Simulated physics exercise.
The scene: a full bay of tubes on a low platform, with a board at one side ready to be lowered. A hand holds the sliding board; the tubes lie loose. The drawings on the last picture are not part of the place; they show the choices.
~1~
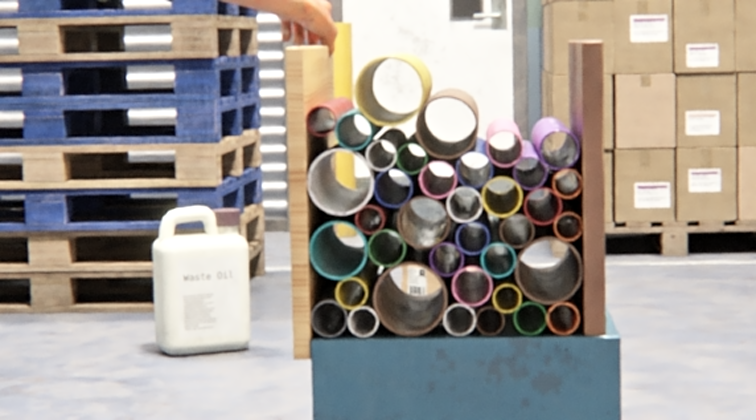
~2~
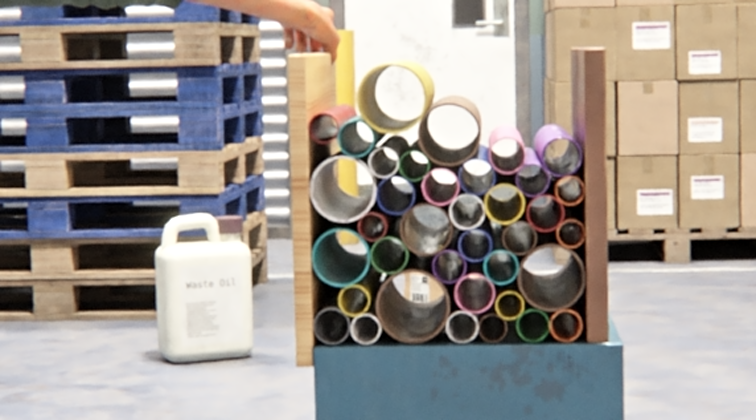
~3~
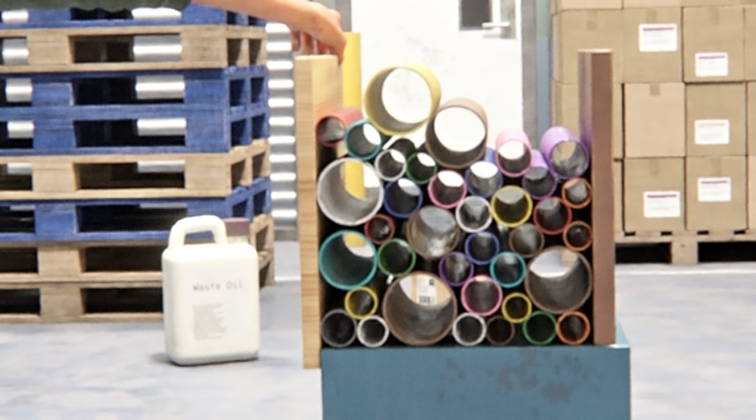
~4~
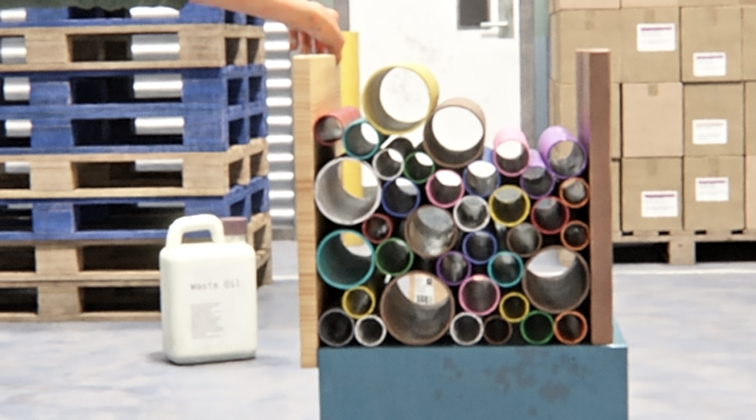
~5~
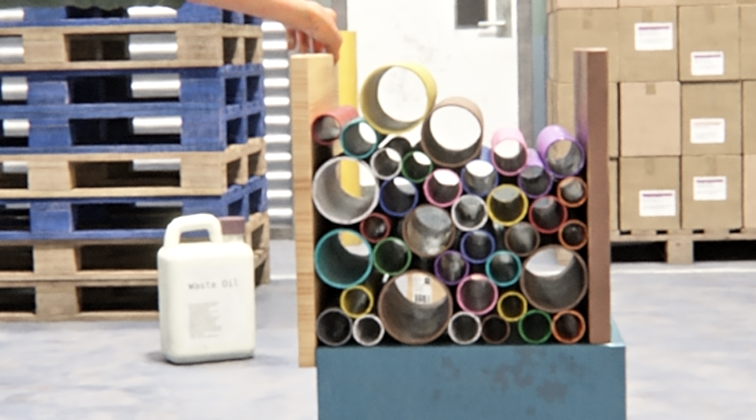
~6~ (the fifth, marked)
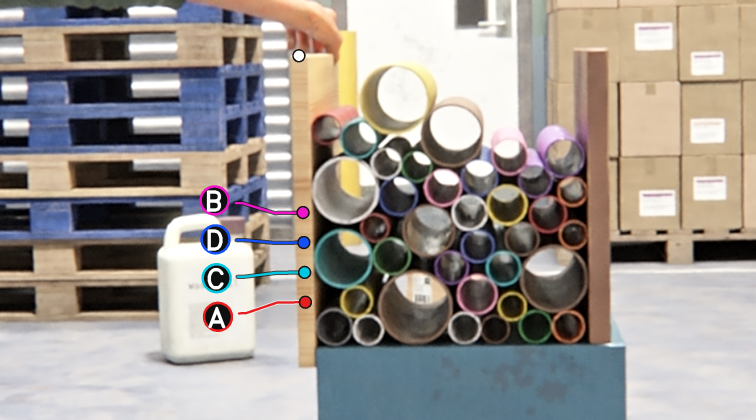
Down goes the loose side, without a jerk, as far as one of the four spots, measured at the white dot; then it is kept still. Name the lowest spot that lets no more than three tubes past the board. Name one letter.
The lowest mark that will do is B.
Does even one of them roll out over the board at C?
Yes.
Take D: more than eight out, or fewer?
At D, fewer than eight.
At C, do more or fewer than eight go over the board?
It loses fewer than eight.
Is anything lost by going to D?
Yes, at D.
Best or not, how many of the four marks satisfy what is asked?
One of the four.
On the marked copy, A at (305, 302); B at (303, 212); C at (305, 273); D at (304, 243); the white dot at (299, 55).
With B. Early on, top of the board (311, 123).
Further on, top of the board (313, 202).
At the end, top of the board (313, 211), one out over the board.
As for the rest, A more than three out over the board; C more than three out over the board; D more than three out over the board.
